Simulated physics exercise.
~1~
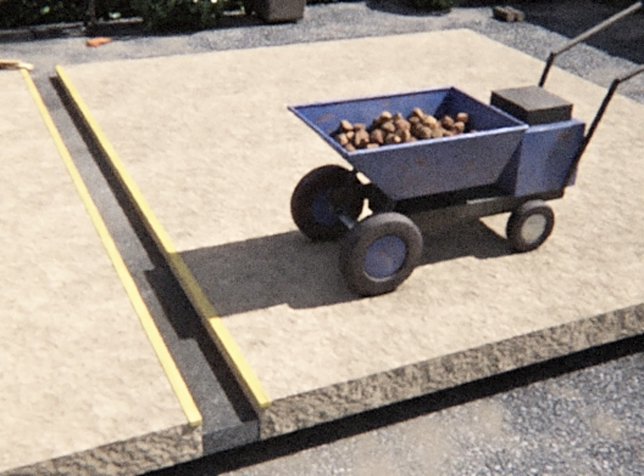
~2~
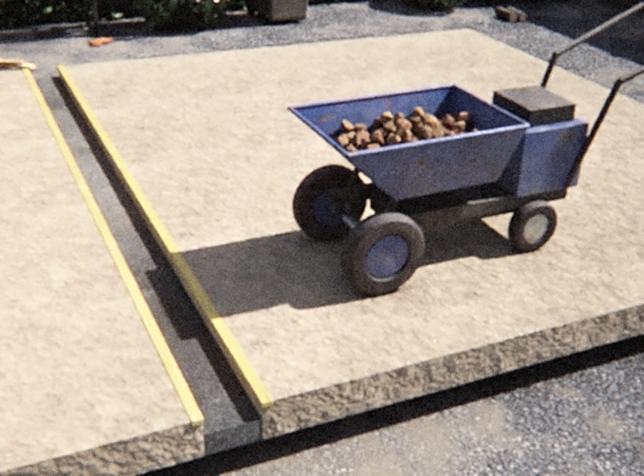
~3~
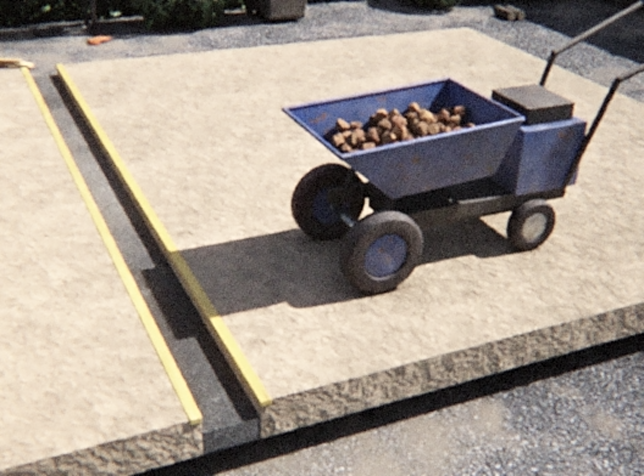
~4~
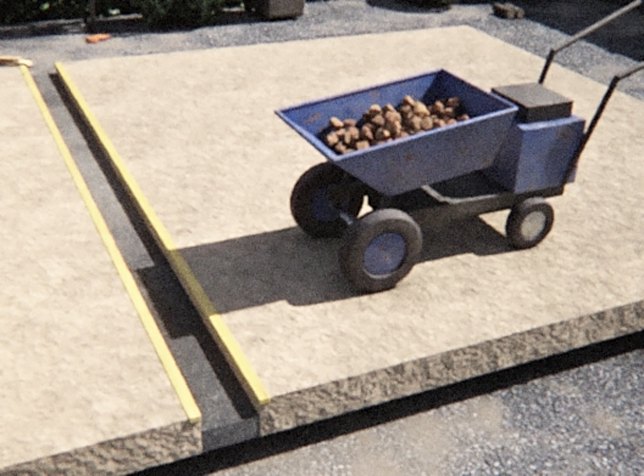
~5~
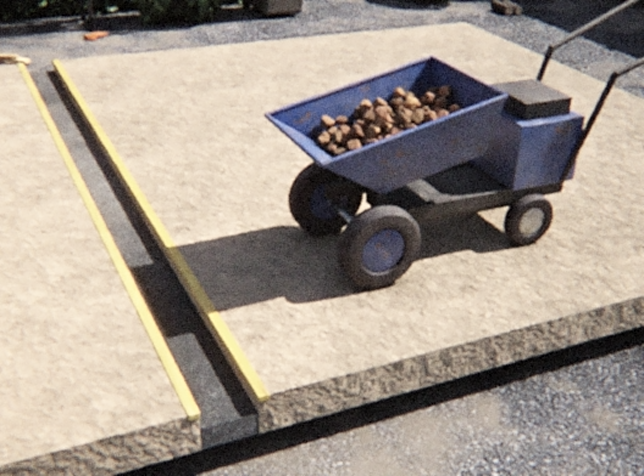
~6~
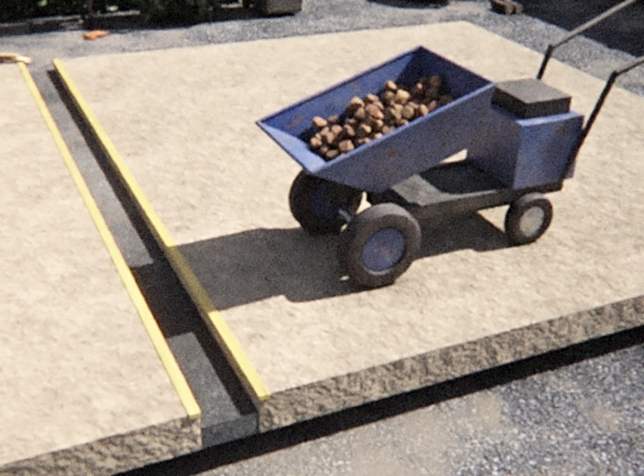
A blue powered barrow, its skip heaped with brown clods, stands at the right on a pale, rough-topped slab, seen from above and to one side in bright sunlight. To its left, a narrow dark trench edged with yellow strips runs back from the open near end, with grey gravel around the slab. The skip starts level, then tilts gradually toward the trench, its back rising, while the wheels stay almost still.
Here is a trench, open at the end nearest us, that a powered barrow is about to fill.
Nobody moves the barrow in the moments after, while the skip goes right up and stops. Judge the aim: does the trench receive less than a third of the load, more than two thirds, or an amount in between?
It receives between a third and two thirds.
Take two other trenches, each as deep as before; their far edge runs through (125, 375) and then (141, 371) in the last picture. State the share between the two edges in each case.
About 60 %, then 60 %.
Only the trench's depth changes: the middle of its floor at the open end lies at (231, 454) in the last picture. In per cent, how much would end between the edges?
Something like 60 %.
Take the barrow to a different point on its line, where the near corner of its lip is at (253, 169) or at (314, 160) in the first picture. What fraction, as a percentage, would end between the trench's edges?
You'd get around 10 in a hundred, then 60 in a hundred.
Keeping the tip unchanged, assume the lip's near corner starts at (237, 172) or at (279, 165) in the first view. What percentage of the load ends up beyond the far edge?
First some 90, then 50 per cent.
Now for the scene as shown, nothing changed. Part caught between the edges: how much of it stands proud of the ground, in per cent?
Close to 45 percent.
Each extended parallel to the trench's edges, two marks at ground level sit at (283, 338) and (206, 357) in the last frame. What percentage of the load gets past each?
In order: 90 per cent, then 30 per cent.
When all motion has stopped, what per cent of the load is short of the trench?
40 per cent.
Shortly afterwards, skip tipped steeply; the whole lot in the skip.
Next, skip tipped steeply; the bulk in the skip; near a quarter short of the trench; only a few in or heaped over the trench.
Some moments later, skip tipped right over; a little in the skip; near a third short of the trench; near half in or heaped over the trench; a little beyond it.
In the end, skip tipped right over; only a few in the skip; near a third short of the trench; near half in or heaped over the trench; a little beyond it.
